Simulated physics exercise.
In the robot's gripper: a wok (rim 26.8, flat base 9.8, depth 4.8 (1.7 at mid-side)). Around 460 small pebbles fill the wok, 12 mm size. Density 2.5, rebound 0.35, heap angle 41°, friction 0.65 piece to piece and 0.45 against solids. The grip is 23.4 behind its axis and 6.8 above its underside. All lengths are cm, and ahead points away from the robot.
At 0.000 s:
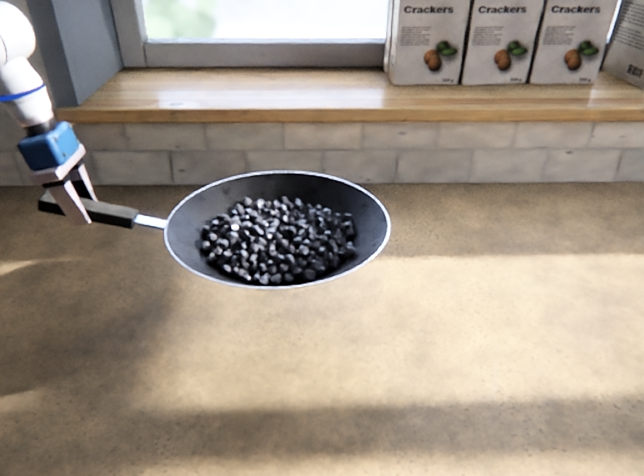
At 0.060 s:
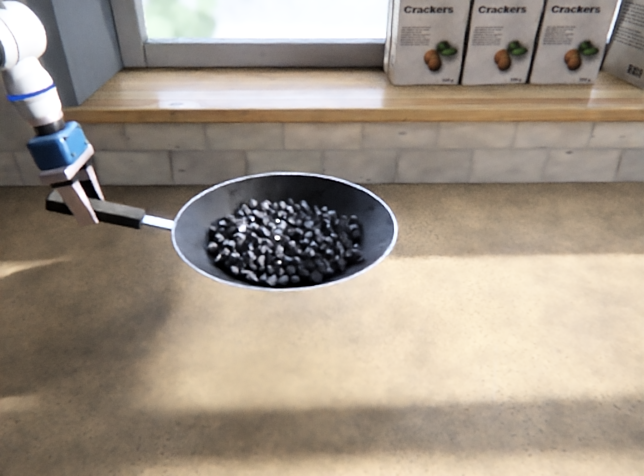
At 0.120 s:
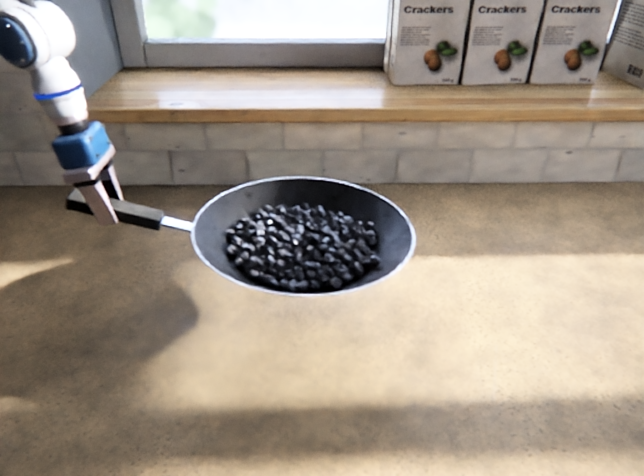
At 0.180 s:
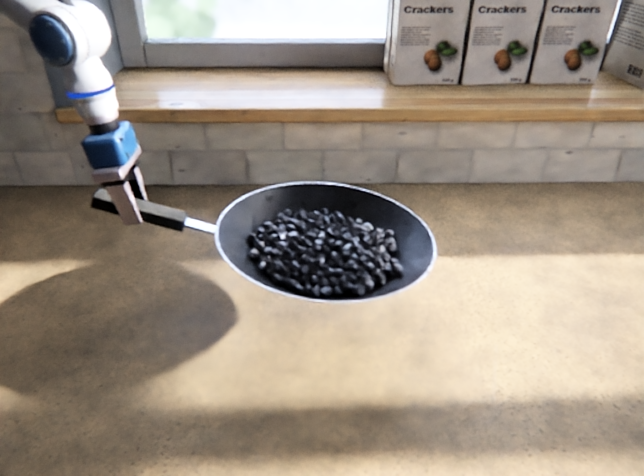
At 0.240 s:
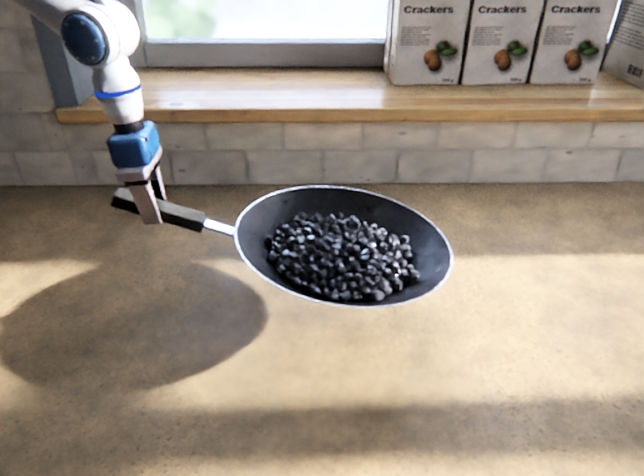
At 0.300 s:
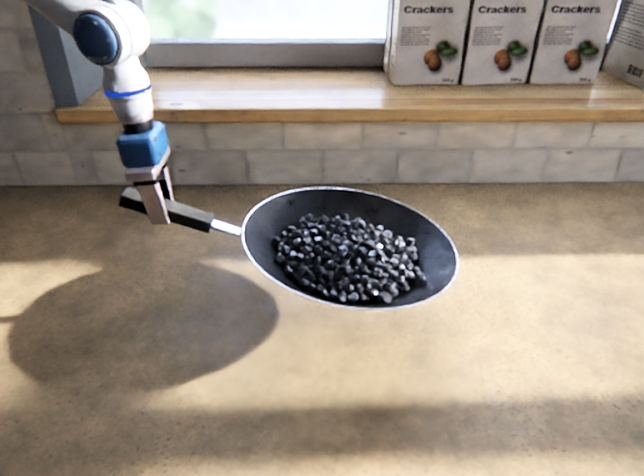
A sunlit speckled tan countertop beneath a window with a wooden sill is seen from the front and slightly above by a still camera. At left, a white and blue robot arm grips the handle of a dark wok full of small black pebbles, with three cracker boxes at upper right. The arm carries the wok a short way rightward, tilting it slightly, as its shadow slides into view.
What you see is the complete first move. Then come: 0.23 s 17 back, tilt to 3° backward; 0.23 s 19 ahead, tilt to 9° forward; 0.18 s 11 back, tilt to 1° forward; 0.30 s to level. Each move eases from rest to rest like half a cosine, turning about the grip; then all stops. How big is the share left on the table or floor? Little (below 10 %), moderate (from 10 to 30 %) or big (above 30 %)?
A big share, above 30 %, ends on the table or floor.
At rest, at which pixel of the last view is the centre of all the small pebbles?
Around (305, 247).
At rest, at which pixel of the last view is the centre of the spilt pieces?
Around (244, 308).
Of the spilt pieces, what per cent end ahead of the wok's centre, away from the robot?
About 30 per cent.
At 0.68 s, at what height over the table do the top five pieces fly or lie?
About 20 cm.
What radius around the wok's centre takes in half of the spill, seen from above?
Roughly 12 cm.
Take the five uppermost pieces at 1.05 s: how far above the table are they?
About 18 cm.
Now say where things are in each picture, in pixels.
In the first picture, the wok middle at (279, 238), level; upper third of the load around (275, 232), from x 205 to 350, top at y 200; 465 in the wok.
In the second picture, the wok middle at (286, 240), level; upper third of the load around (277, 234), from x 215 to 360, top at y 200.
In the third picture, the wok middle at (304, 244), tilted 2° forward; upper third of the load around (290, 240), from x 230 to 375, top at y 205.
In the fourth picture, the wok middle at (325, 250), tilted 5° forward; upper third of the load around (304, 244), from x 250 to 395, top at y 210.
In the fifth picture, the wok middle at (342, 254), tilted 6° forward; upper third of the load around (318, 248), from x 270 to 415, top at y 215.
In the sixth picture, the wok middle at (348, 256), tilted 7° forward; upper third of the load around (324, 250), from x 275 to 420, top at y 215; 465 in the wok.
After 0.68 s, tilted 5° forward, highest piece 21 above the table; 269 in the wok, 196 in flight or on a rim.
After 1.05 s, level, highest piece 20 above the table; 243 in the wok, 201 on the table or floor, 21 in flight or on a rim.
After 1.44 s, level, highest piece 15 above the table; 242 in the wok, 223 on the table or floor.
After 2.49 s, level, highest piece 15 above the table; 242 in the wok, 223 on the table or floor.
In the end, 242 in the wok, 223 on the table or floor. That is 48 % on the table or floor.
